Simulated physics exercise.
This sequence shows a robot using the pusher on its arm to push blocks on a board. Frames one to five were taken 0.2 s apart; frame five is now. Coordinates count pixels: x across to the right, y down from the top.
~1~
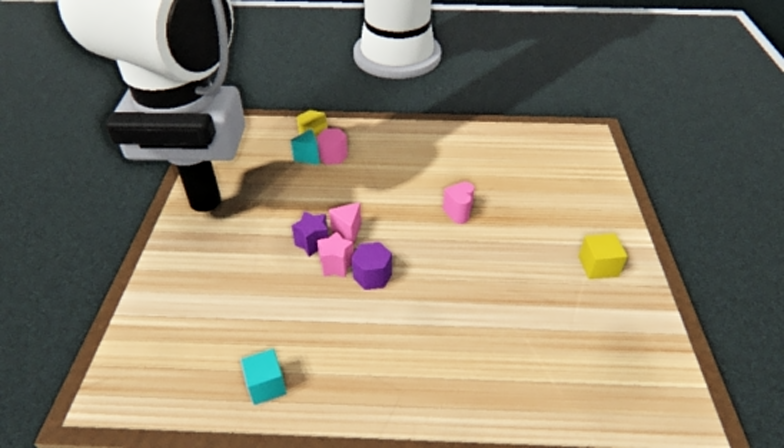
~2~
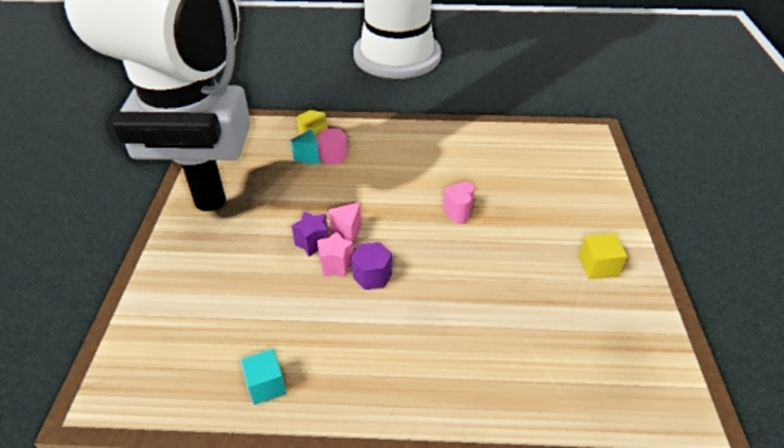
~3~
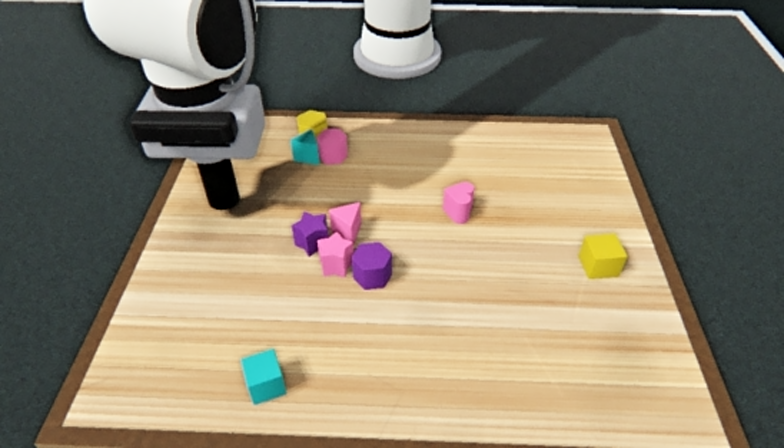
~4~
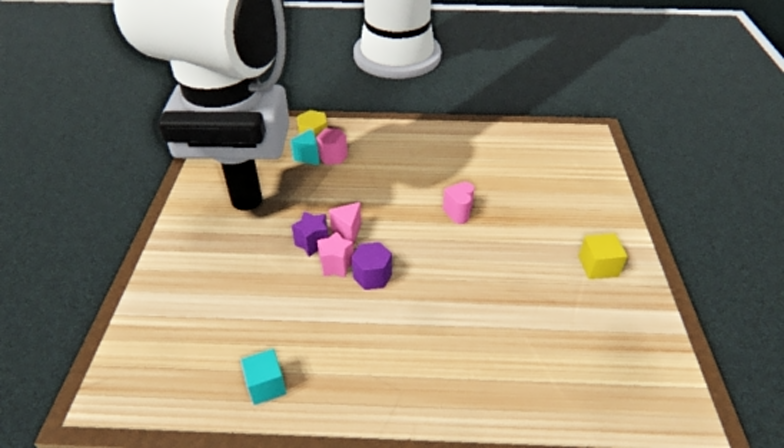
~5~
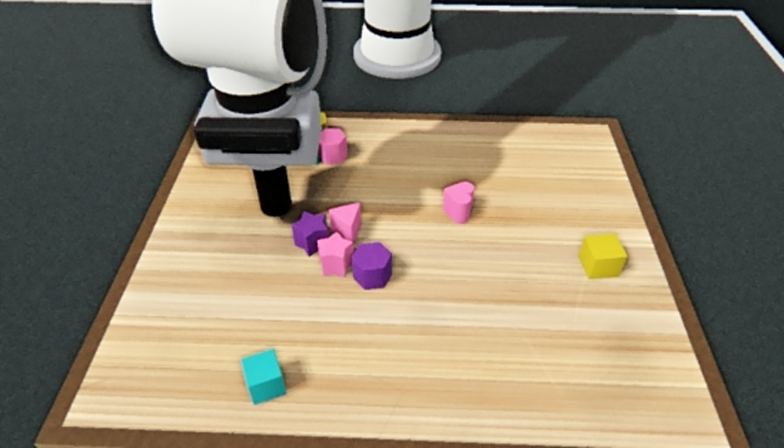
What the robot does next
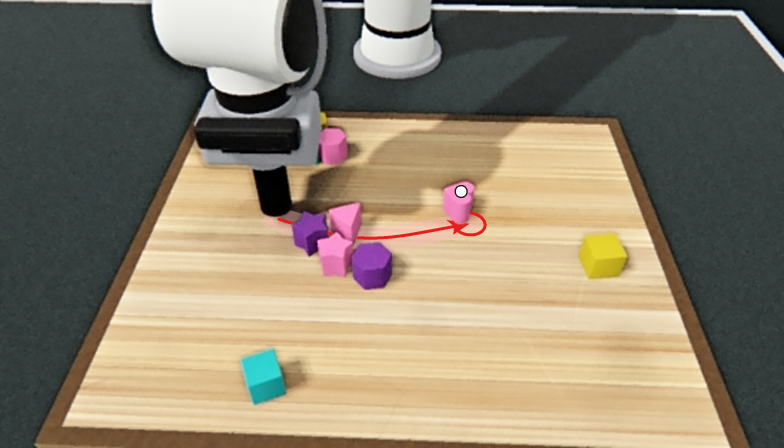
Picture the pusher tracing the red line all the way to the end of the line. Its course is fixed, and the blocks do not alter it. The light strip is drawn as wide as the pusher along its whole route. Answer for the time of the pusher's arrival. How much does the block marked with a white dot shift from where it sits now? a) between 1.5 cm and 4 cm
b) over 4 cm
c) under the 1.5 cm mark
I'll go with a - between 1.5 cm and 4 cm.
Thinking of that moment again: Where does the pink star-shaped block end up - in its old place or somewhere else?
Once the pusher is done, the pink star-shaped block is in a new spot.
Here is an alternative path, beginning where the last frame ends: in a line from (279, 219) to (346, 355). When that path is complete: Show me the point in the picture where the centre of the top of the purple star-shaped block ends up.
So, by the moment the path ends, you'll find the top centre of the purple star-shaped block at (326, 234).
Drawn move, from (279, 219) through (339, 235) and (406, 235) to (469, 224); the dot is on the pink heart.
The first path, step by step. One third of the way, pusher at (339, 223); purple star-shaped block at (329, 236), turned 75° clockwise; pink star-shaped block at (337, 258), turned 15° anticlockwise; pink triangle at (373, 215).
Two thirds of the way, pusher at (407, 223); purple star-shaped block at (331, 235), turned 90° clockwise; pink star-shaped block at (337, 258), turned 20° anticlockwise; pink triangle at (441, 212), turned 25° anticlockwise.
At the end, pusher at (471, 211); purple star-shaped block at (331, 235), turned 90° clockwise; pink star-shaped block at (337, 258), turned 20° anticlockwise; pink triangle at (499, 209), turned 50° anticlockwise; pink heart at (478, 185), turned 55° anticlockwise.
